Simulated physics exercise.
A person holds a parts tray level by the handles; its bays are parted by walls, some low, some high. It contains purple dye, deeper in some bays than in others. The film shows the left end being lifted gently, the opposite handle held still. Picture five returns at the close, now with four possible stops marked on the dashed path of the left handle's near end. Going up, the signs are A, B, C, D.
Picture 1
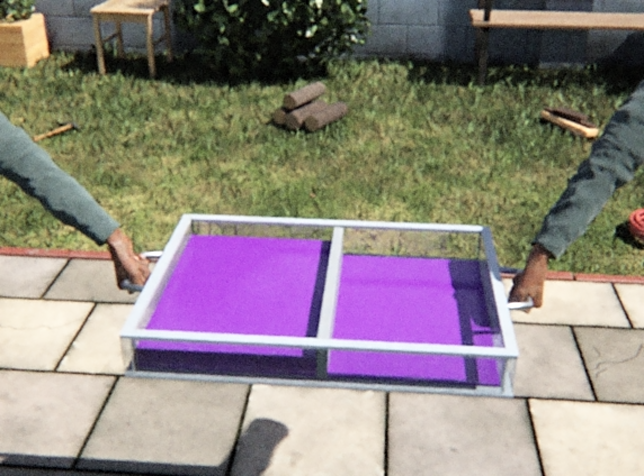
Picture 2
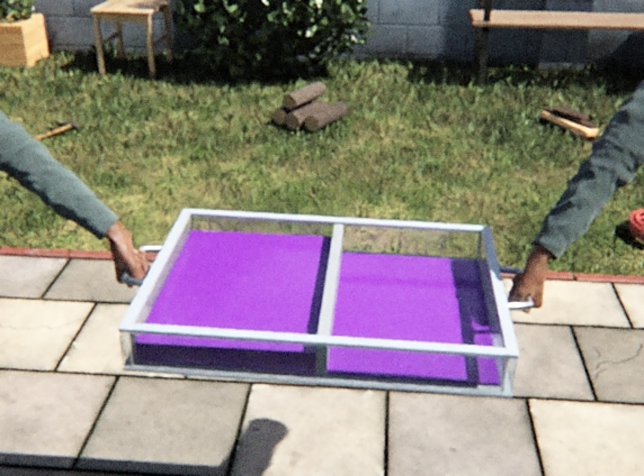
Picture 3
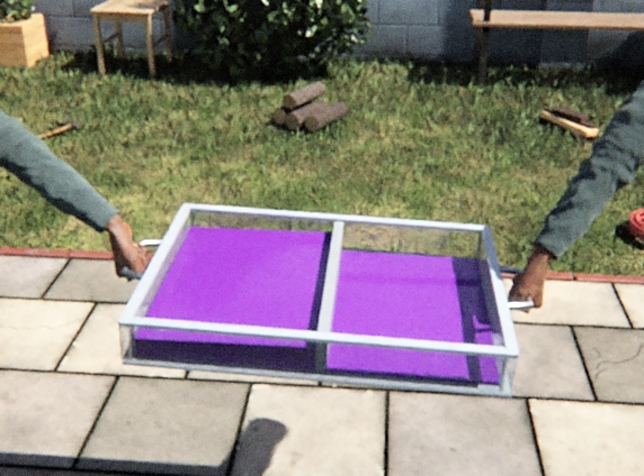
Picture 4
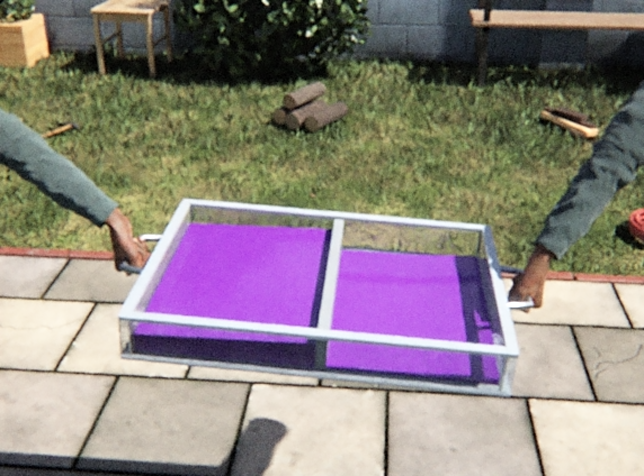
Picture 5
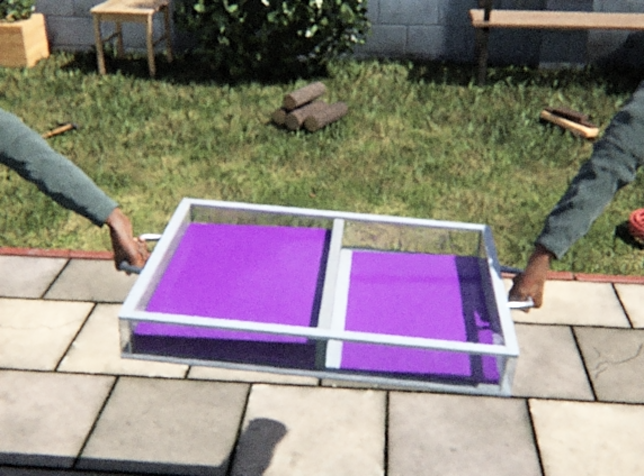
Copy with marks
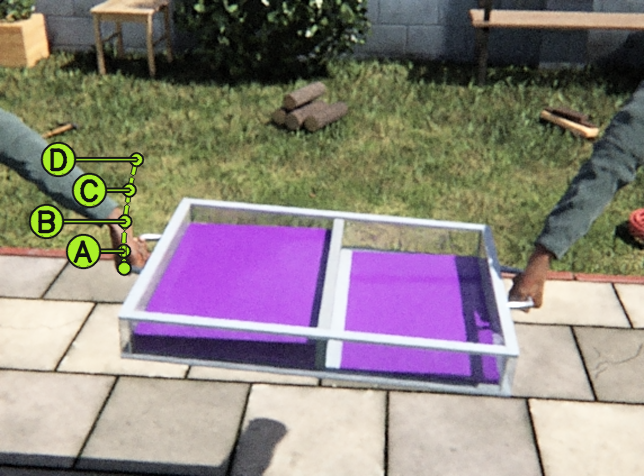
On a backyard patio, two hands holding a clear tray of purple liquid by its handles, slightly raising the left side.
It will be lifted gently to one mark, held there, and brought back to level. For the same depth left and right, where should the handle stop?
Take D.
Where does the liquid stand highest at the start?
It is the left one.
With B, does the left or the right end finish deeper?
The left one.
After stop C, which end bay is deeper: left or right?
The left end bay.
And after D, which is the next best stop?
C it is.
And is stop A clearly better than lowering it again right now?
No.
In lime, A at (123, 251); B at (124, 221); C at (129, 190); D at (136, 159).
For stop A, the left end bay stands much deeper than the other; nothing spills.
For stop B, the left end bay stands much deeper than the other; nothing spills.
For stop C, the left end bay stands much deeper than the other; nothing spills.
For stop D, the two end bays stand about equally deep; nothing spills.
